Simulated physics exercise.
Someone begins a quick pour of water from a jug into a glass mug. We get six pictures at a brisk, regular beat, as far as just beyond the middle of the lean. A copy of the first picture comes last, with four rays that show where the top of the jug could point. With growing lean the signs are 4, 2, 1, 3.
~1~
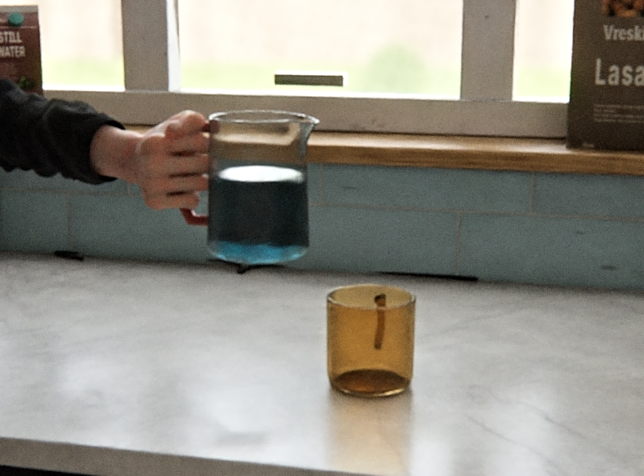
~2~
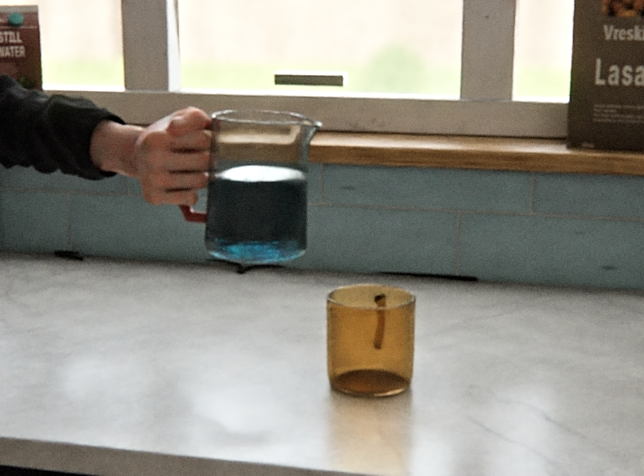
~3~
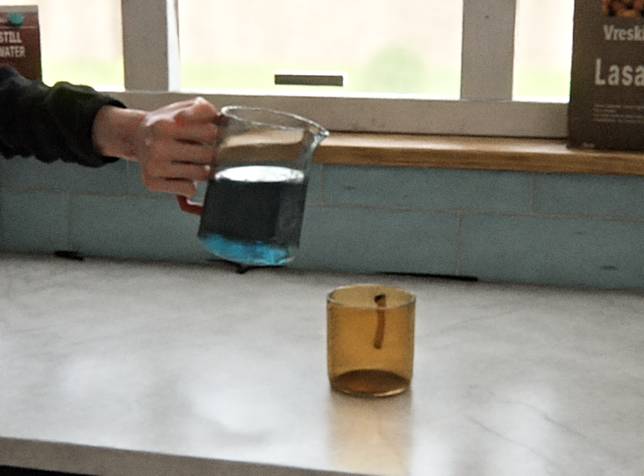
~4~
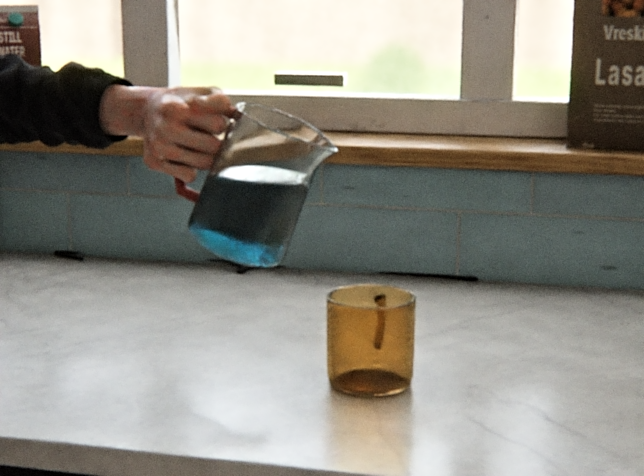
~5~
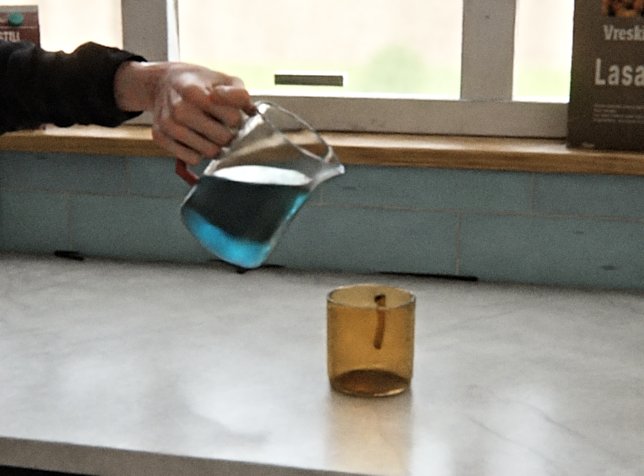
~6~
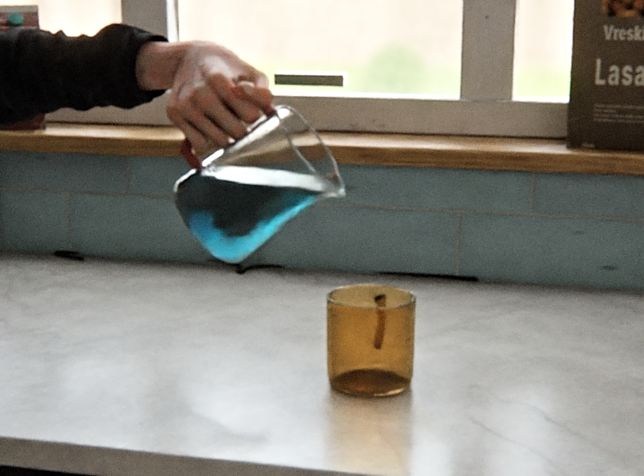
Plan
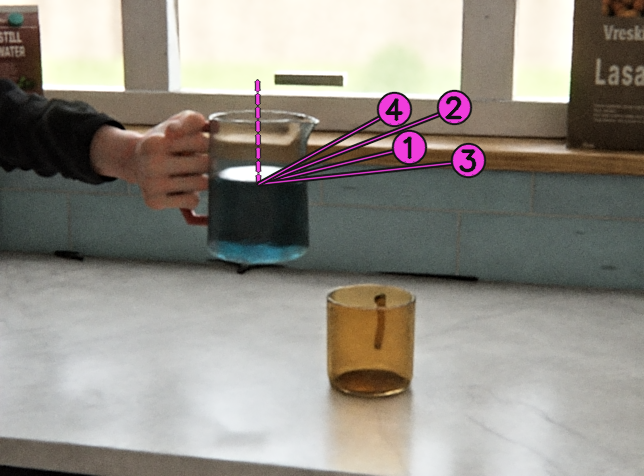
At the start, a hand at the left holds a clear jug of blue liquid upright above a pale counter, with an empty amber glass mug to its lower right. The hand then lifts slightly and turns, tilting the jug steadily rightward until it leans steeply, the liquid sliding toward its lip.
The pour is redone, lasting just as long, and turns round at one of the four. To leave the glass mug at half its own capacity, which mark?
1 is best.
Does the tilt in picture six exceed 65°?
No, it does not.
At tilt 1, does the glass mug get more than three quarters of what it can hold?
No.
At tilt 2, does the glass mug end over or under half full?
Under.
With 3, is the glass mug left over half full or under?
Over half.
On the marked copy, 1 at (393, 151); 2 at (439, 114); 3 at (451, 163); 4 at (379, 117).
Choosing 1, the glass mug ends with about 50 % of what it can hold.
Choosing 2, the glass mug ends with about 31 % of what it can hold.
Choosing 3, the glass mug ends with about 66 % of what it can hold.
Choosing 4, the glass mug ends with about 15 % of what it can hold.
